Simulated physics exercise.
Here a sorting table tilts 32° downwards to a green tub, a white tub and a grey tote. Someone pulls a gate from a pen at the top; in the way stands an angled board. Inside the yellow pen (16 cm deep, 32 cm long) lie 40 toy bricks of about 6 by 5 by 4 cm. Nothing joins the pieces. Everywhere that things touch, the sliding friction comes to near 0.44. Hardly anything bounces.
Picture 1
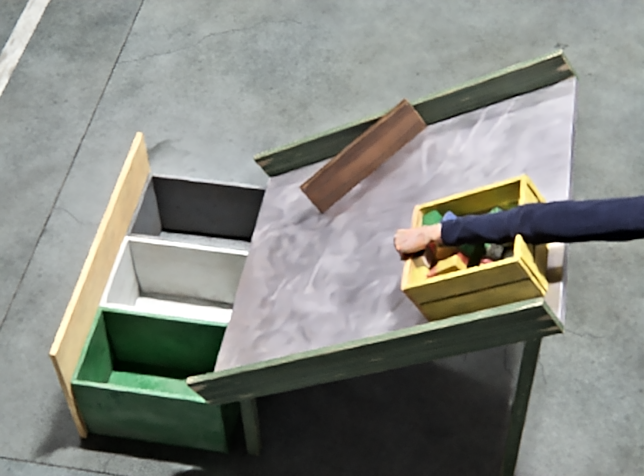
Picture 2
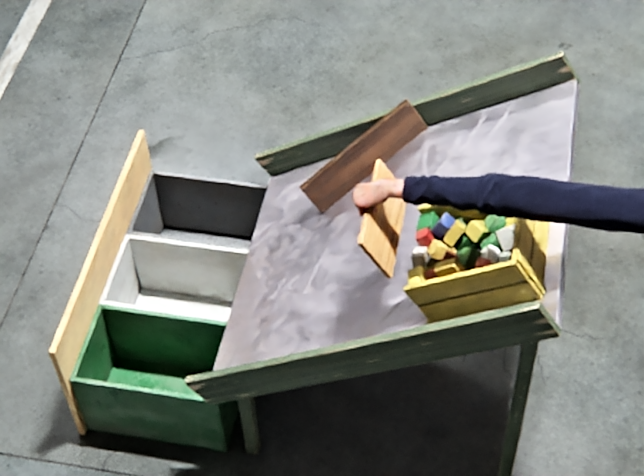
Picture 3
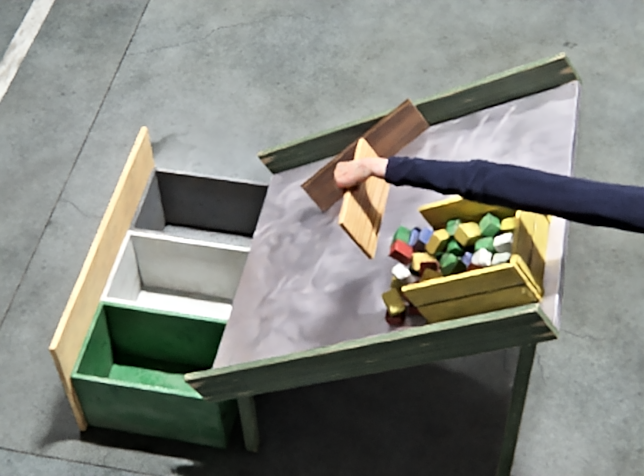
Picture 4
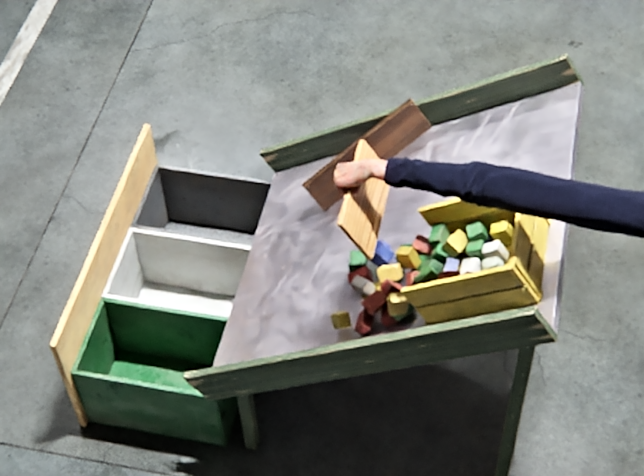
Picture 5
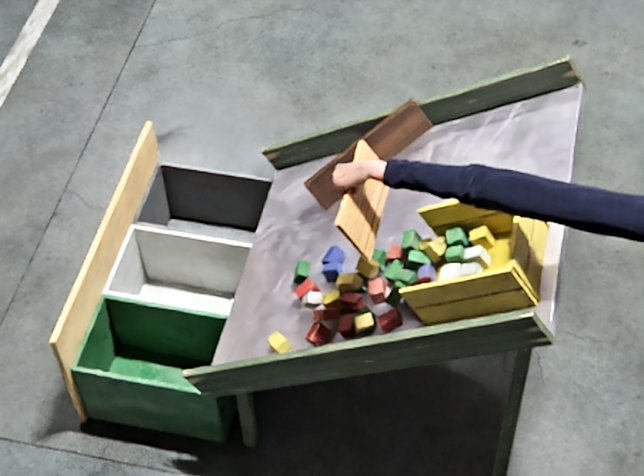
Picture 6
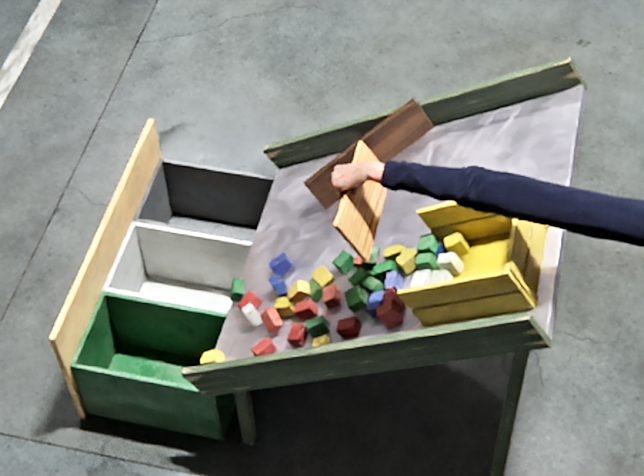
On a grey concrete floor, seen from above at an angle, a sloping table with a pale surface and green side rails stands beside three open bins, dark grey, white and green, at left. A yellow pen of multicoloured blocks sits at the table's right, with a brown board angled near the upper rail. A dark-sleeved arm lifts away the pen's wooden gate and holds it by the board while blocks tumble out, spreading down leftward, as the view shifts very slightly.
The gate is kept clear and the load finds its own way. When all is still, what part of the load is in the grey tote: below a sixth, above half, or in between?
Below one sixth.
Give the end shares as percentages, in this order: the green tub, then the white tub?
Estimate: 70 % then 30 %.
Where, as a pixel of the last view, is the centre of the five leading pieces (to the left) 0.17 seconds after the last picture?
They'd be centred about (179, 325) in the last picture.
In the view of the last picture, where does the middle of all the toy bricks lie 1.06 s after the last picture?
Around (148, 355).
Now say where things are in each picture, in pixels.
In the first frame (each is followed by its nearest rim corner in this view), yellow pen, (514, 259); grey tote, (258, 251); none out.
Yellow pen, (511, 262), in the second frame.
Yellow pen, (510, 265); 11 out, the lowest brick at (396, 312), in the third frame.
Yellow pen, (508, 267); 20 out, the lowest brick at (341, 320), in the fourth frame.
Yellow pen, (506, 269); 28 out, the lowest brick at (279, 343), in the fifth frame.
Yellow pen, (504, 272); grey tote, (262, 242); 33 out, the lowest brick at (213, 359), in the sixth frame.
Then, 0.17 s after the last picture, 3 in the green tub, 2 in the white tub, 31 on the slope and 4 in the air.
Then, 0.38 s after the last picture, 11 in the green tub, 5 in the white tub, 19 on the slope and 5 in the air.
Then, 0.68 s after the last picture, 23 in the green tub, 10 in the white tub, 2 on the slope and 5 in the air.
Final count (1.06 s after the last picture), 28 in the green tub and 12 in the white tub. Asked share, 0 of 40, 0 per cent.
